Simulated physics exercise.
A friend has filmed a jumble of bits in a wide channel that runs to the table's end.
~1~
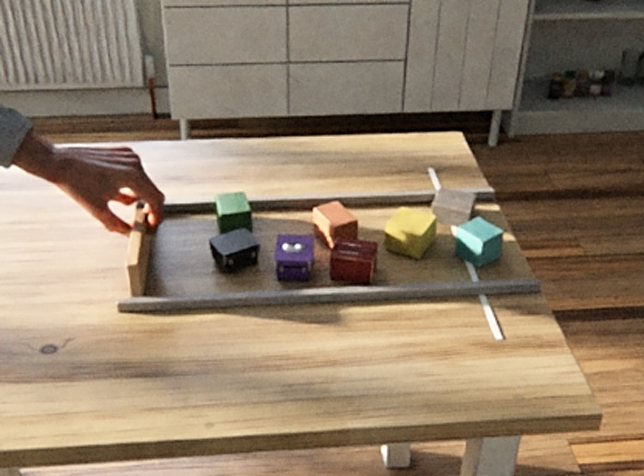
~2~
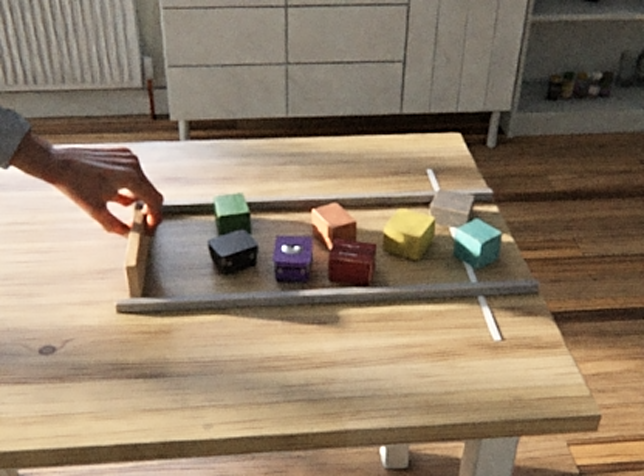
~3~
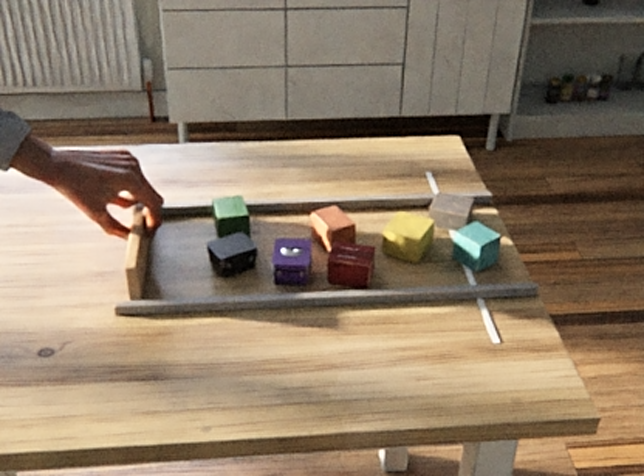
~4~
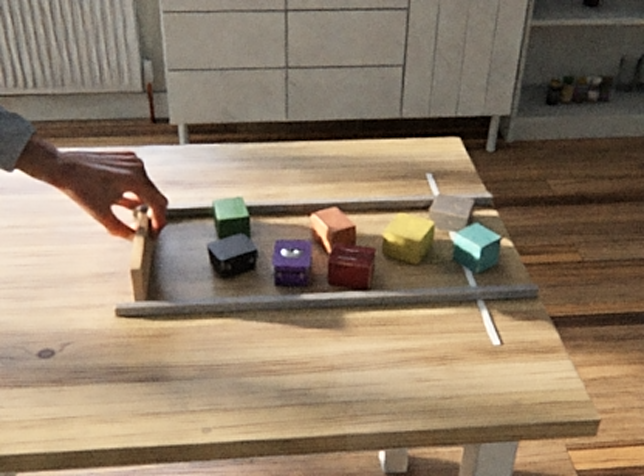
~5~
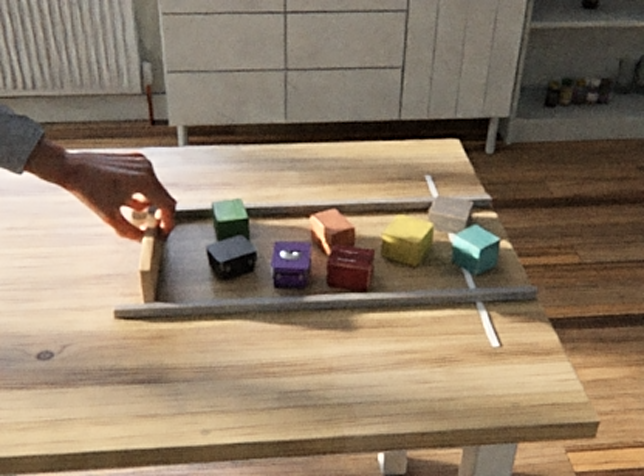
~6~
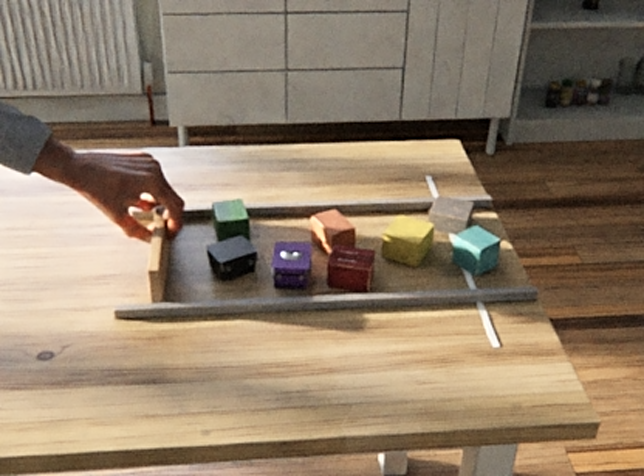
To begin with, a hand holds a small wooden board upright at the left end of a channel on a table, with eight coloured blocks and cases scattered to its right. The hand then slides the board a short way right, towards the green block and black case, while the pieces stay put.
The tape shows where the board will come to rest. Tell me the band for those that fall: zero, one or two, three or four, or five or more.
In the end the number that fall off is three or four.
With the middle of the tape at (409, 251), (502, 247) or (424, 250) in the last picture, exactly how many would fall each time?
The counts: 0, 8 and 1.
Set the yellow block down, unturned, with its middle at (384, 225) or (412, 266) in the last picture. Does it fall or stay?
In that order, it is lost; is lost.
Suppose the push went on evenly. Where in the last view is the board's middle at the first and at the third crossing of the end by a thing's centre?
First at (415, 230), next at (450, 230).
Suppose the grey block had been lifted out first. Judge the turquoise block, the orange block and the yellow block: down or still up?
The turquoise block falls, the orange block does not fall, the yellow block is lost.
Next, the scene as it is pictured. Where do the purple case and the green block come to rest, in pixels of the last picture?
About (523, 267), and the other about (463, 214).
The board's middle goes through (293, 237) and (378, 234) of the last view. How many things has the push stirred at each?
5 and 7.
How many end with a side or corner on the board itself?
It touches 2.
Soon after, none off yet; turquoise block at rest near (476, 251); grey block at rest near (451, 216); yellow block at rest near (408, 240).
After that, none off yet; turquoise block displaced a little near (488, 251); grey block at rest near (451, 216); yellow block displaced about its own width near (447, 243).
In the end, the number that fall off is three or four; gone, red box, yellow block and turquoise block.
